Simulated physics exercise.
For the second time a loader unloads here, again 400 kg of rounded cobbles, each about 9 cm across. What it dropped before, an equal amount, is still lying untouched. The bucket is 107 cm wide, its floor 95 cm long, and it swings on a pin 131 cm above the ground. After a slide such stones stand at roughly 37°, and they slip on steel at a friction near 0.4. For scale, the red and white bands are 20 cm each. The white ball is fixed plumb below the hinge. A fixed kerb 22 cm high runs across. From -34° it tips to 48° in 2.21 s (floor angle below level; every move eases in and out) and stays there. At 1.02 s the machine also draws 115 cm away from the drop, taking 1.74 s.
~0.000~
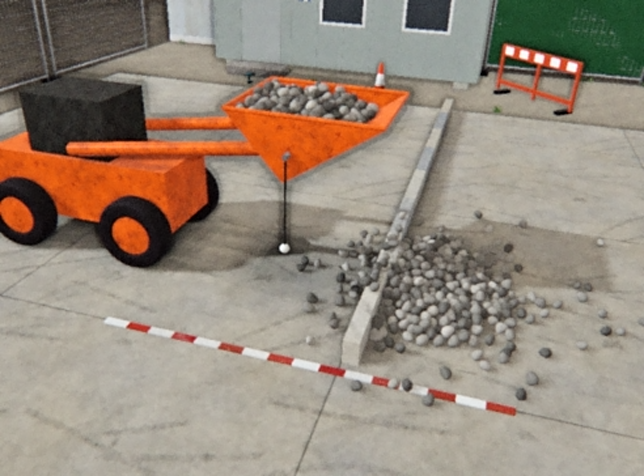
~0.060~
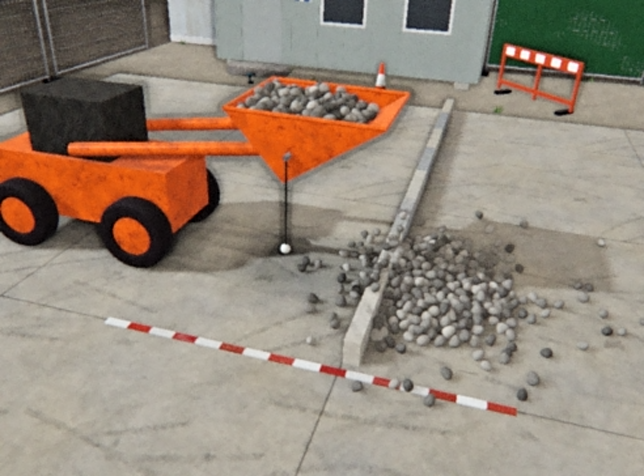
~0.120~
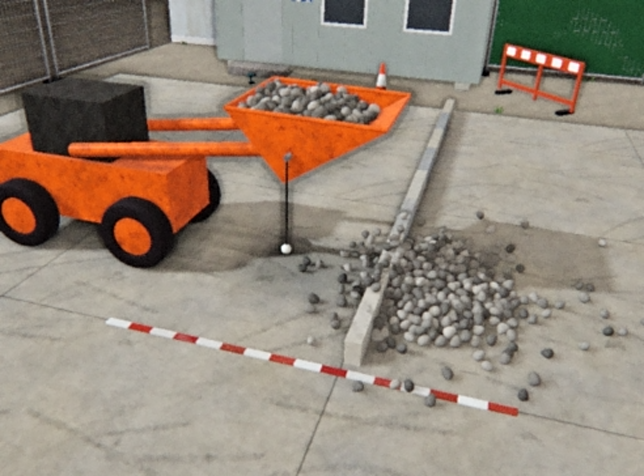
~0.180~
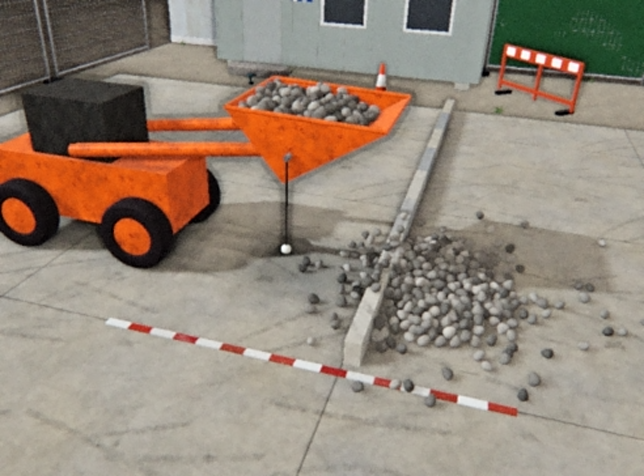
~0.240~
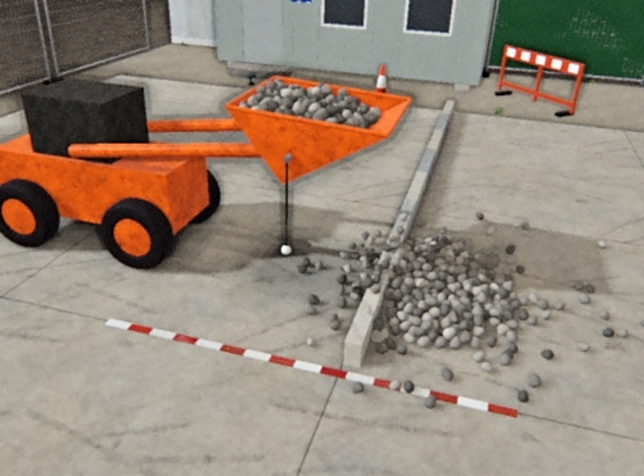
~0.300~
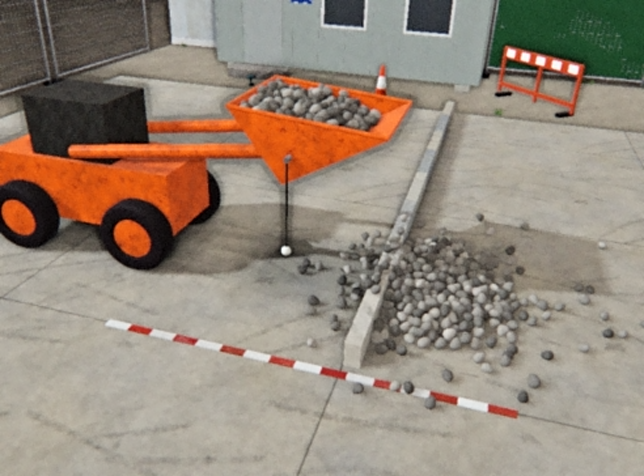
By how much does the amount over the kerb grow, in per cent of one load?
About 4 per cent.
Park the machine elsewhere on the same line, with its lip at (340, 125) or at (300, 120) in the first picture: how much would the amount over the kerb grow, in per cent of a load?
About 0 and 0 per cent.
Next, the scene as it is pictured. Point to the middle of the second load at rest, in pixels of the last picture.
Their middle is at about (333, 264).
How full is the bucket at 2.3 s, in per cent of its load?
Roughly 0 per cent is still inside.
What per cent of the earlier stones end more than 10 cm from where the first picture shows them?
Roughly 0 per cent of them.
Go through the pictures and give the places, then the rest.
In the first frame, lip at (385, 129), floor tilted -34°, highest stones at (293, 90). The earlier load is highest near (384, 258), 27 cm above ground level, 10 % on this side of the kerb, 90 % over the kerb.
In the second frame, the bucket is at -34°, its lip at (386, 130); the top of the load is at (294, 91); the stones move at 0.0 m/s on average.
In the third frame, lip at (387, 131), floor tilted -33°, highest stones at (295, 91); the stones move at 0.1 m/s on average.
In the fourth frame, the bucket is at -32°, its lip at (388, 133); the top of the load is at (287, 89); the stones move at 0.1 m/s on average.
In the fifth frame, lip at (388, 136), floor tilted -31°, highest stones at (288, 89); the stones move at 0.1 m/s on average.
In the sixth frame, lip at (389, 139), floor tilted -30°, highest stones at (288, 90); the stones move at 0.1 m/s on average.
After 1.7 s the floor is at 35°; in per cent of one load, 61 in the bucket, 48 on this side of the kerb, 91 over the kerb; the foremost stones are at (604, 302).
After 2.3 s the floor is at 48°; in per cent of one load, 0 in the bucket, 106 on this side of the kerb, 94 over the kerb; the foremost stones are at (604, 302).
After 3.2 s the floor is at 48°; in per cent of one load, 0 in the bucket, 106 on this side of the kerb, 94 over the kerb; the foremost stones are at (604, 302).
After 5.9 s the floor is at 48°; in per cent of one load, 0 in the bucket, 106 on this side of the kerb, 94 over the kerb; the foremost stones are at (604, 302). Net gain over the kerb, 4.
